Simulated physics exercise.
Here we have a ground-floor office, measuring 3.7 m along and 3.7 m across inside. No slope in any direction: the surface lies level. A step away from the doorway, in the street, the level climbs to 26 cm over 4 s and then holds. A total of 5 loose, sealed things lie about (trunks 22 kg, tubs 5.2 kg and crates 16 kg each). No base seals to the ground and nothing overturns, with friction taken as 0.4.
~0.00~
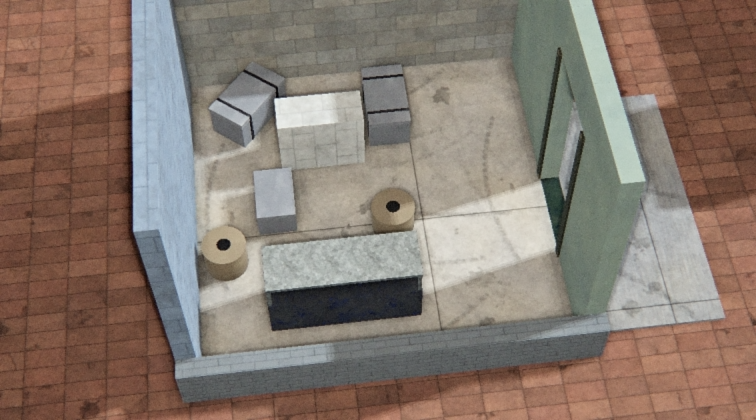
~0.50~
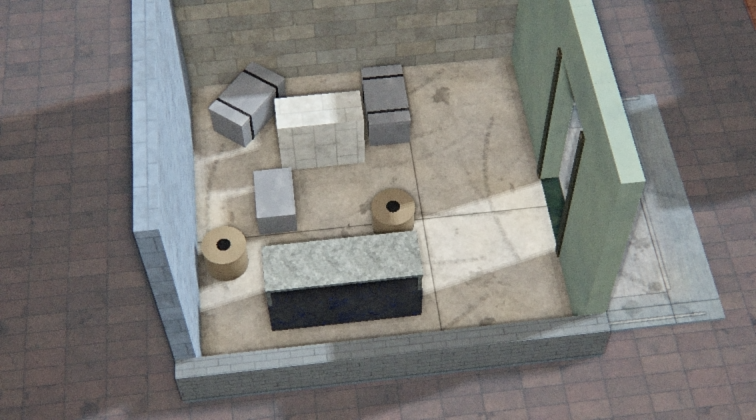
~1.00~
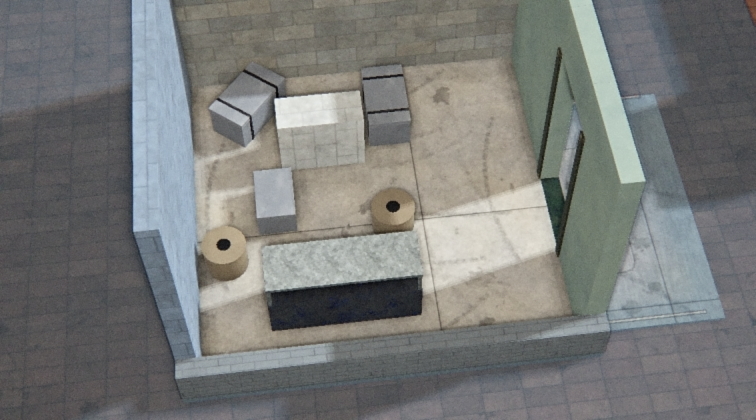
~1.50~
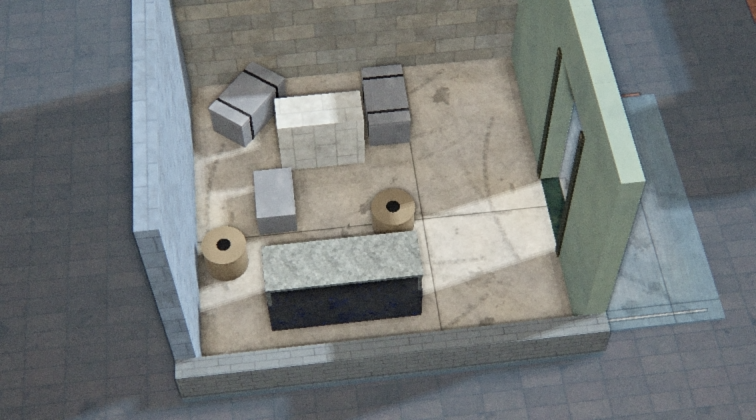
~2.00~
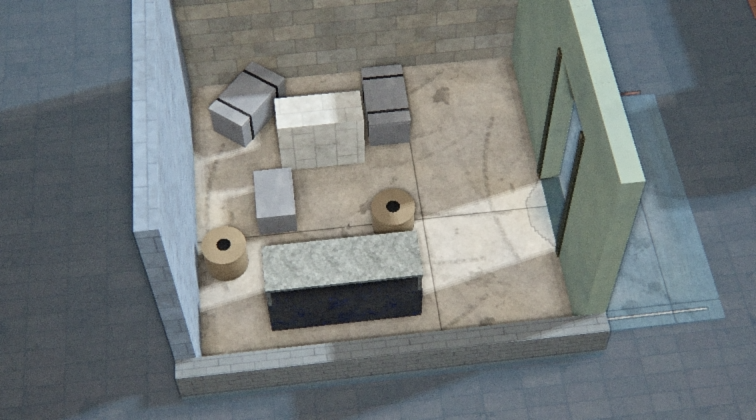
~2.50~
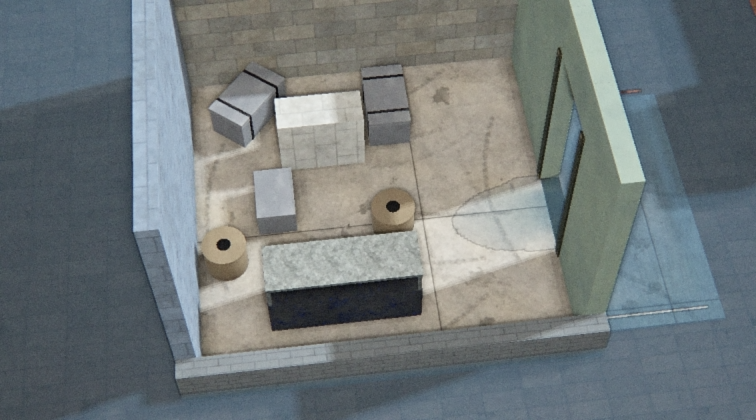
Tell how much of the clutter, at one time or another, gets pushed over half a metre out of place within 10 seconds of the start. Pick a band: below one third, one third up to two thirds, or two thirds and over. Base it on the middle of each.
The share is two thirds and over.
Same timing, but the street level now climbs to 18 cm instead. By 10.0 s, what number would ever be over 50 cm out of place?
Count under that change: 2.
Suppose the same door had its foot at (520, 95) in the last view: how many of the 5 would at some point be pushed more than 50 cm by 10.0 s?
Then it comes to 5 of them.
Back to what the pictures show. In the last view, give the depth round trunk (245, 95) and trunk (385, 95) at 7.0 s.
Roughly 5 and 4 cm.
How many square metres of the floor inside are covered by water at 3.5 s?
At that time the wet patch spans about 3.5 m2.
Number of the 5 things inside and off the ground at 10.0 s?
At that time, 4.
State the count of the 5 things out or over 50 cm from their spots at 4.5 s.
Result: 1.
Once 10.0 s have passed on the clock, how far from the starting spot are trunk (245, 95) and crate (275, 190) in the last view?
The first is 140 cm from its start, the second 150 cm.
After 3.5 s 0 of 5 are over 50 cm from their spots; 0 afloat.
After 4.5 s 1 of 5 are over 50 cm from their spots; 0 afloat.
After 7.0 s 2 of 5 are over 50 cm from their spots; 3 afloat.
After 10.0 s 5 of 5 are over 50 cm from their spots, and 5 have been at some point; 4 afloat.
